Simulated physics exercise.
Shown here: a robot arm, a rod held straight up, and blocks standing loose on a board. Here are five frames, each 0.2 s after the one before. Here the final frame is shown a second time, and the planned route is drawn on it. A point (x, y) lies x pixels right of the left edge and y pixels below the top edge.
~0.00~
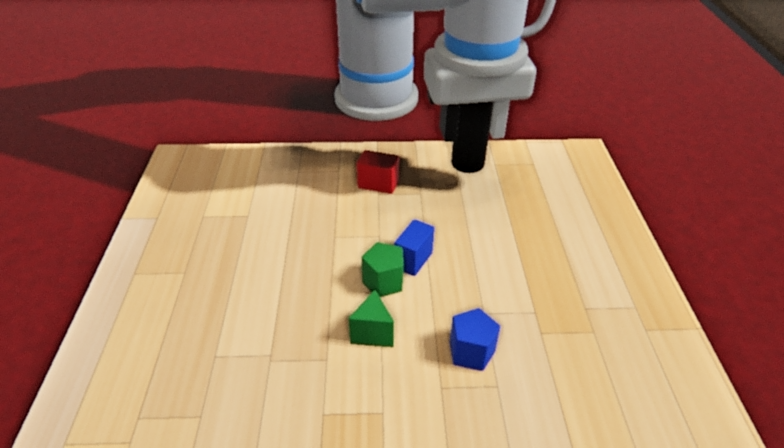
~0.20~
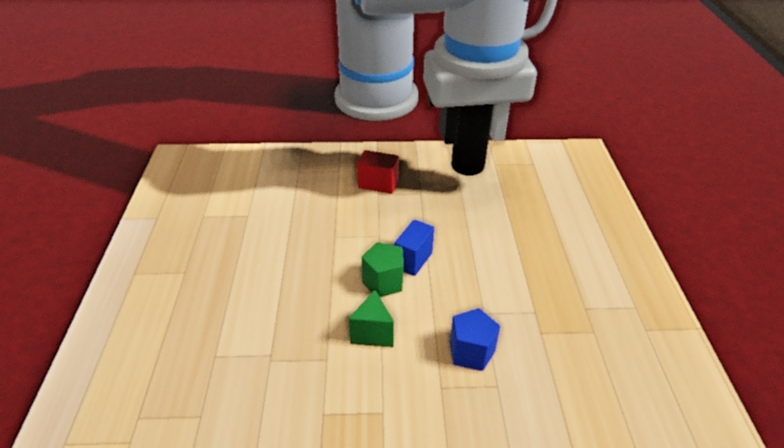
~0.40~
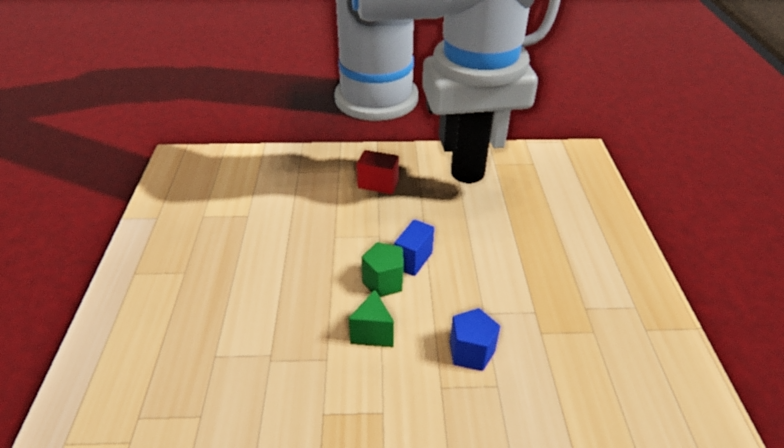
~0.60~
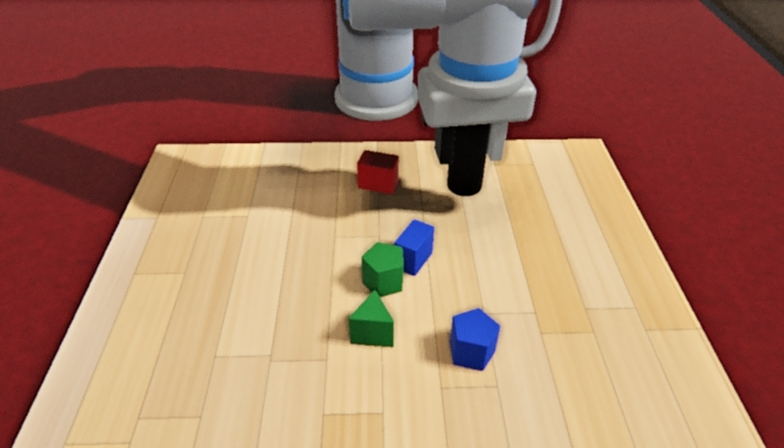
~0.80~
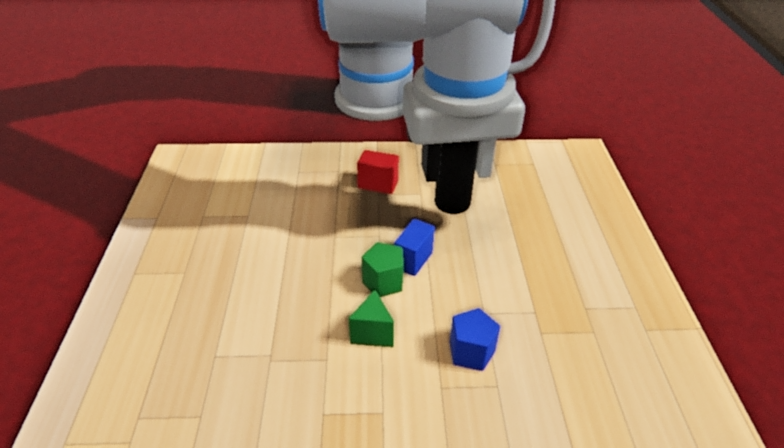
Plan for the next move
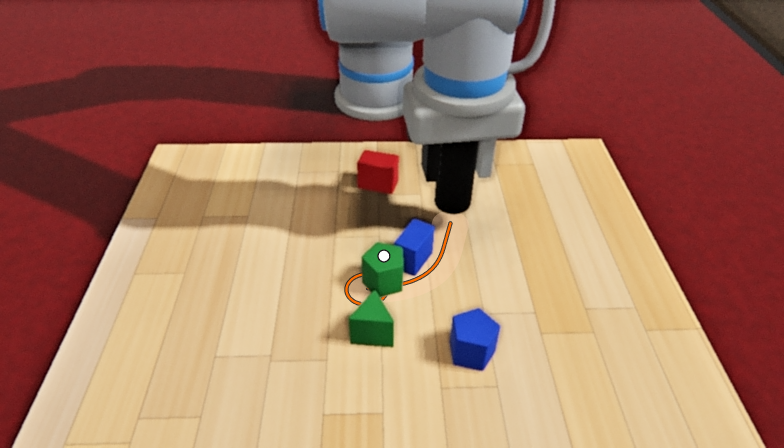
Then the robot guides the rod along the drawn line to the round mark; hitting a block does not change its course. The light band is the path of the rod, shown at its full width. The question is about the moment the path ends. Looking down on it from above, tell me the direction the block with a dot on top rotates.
It goes anticlockwise.
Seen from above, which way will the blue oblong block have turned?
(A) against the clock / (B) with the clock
That would be B.
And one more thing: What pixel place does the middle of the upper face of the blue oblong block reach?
I'd expect the centre of its top face to be at (336, 243).
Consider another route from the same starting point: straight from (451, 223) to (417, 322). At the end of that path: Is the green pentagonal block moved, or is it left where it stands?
By the end it has moved.
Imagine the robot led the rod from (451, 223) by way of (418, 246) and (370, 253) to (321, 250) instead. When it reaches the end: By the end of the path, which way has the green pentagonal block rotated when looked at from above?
Clockwise, looking down.
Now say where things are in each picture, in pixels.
Rod tip at (468, 165); block tops, green triangular piece at (372, 309); green pentagonal block at (384, 256); blue oblong block at (415, 234), in the first picture.
Rod at (468, 167); blocks unchanged, in the second picture.
Rod at (467, 175); blocks unchanged, in the third picture.
Rod at (464, 187); blocks unchanged, in the fourth picture.
Rod at (452, 204); green triangular piece at (372, 309); green pentagonal block at (384, 256); blue oblong block at (415, 234), in the fifth picture.
Path on the board, from (451, 223) through (442, 253) and (415, 280) to (367, 289); the dot is on the green pentagonal block.
On the path given first. One third of the way, rod at (443, 234); green pentagonal block at (373, 261); blue oblong block at (407, 241), turned 20° clockwise.
Two thirds of the way, rod at (415, 261); green pentagonal block at (338, 267), turned 65° anticlockwise; blue oblong block at (372, 251), turned 80° clockwise.
At the end, rod at (366, 270); green triangular piece in place; green pentagonal block at (325, 270), turned 75° anticlockwise; blue oblong block at (336, 243), turned 95° clockwise.
